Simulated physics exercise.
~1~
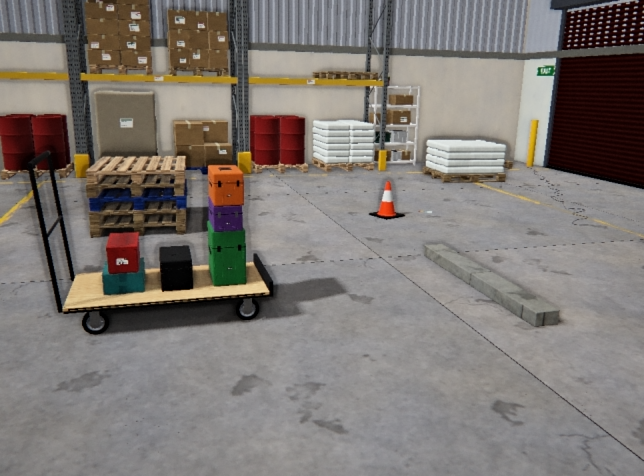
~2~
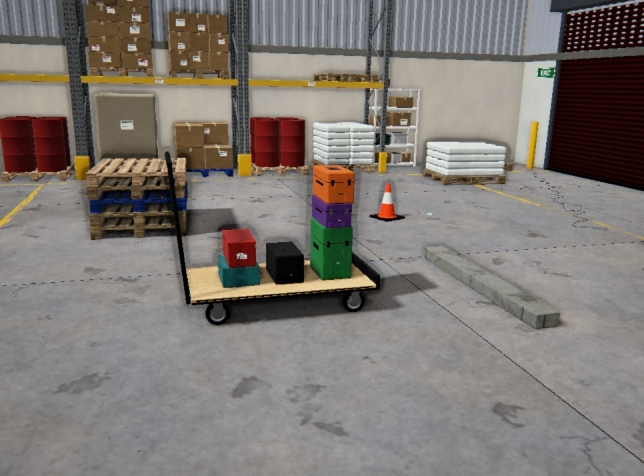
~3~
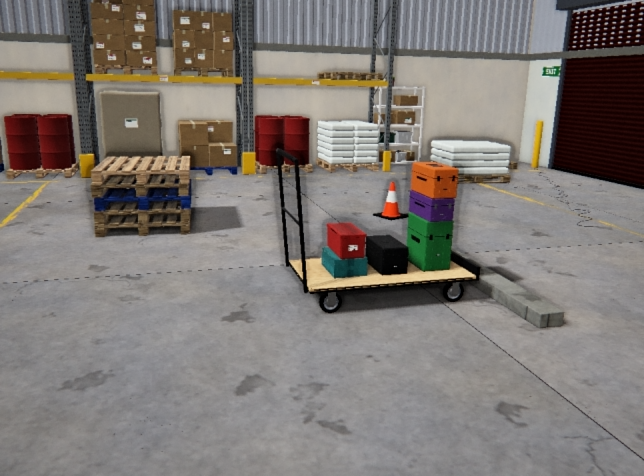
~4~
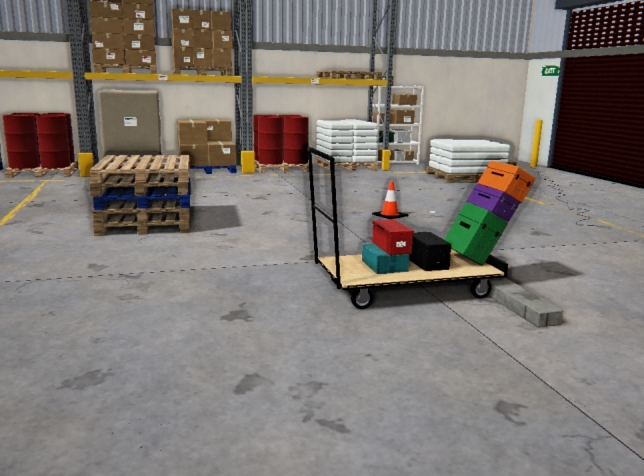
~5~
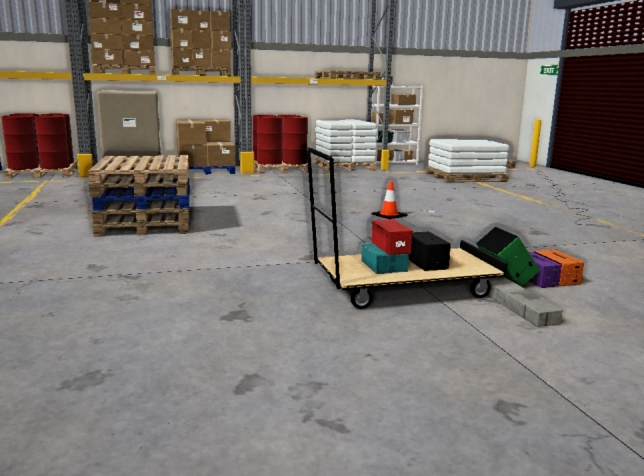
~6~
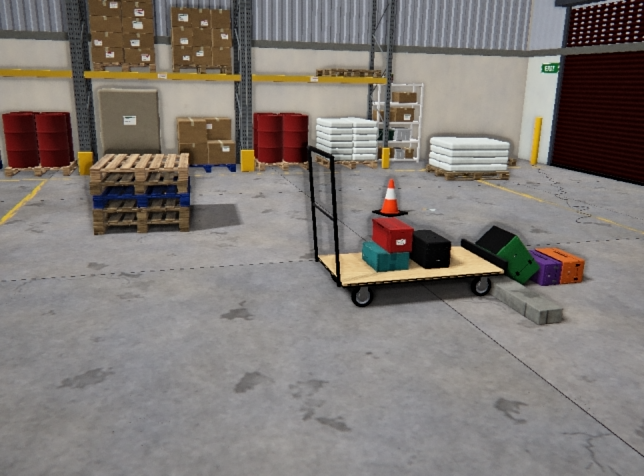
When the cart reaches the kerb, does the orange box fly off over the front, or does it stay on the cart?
The orange box flies off over the front as the tall stack topples, and it ends up lying on the floor past the cart.
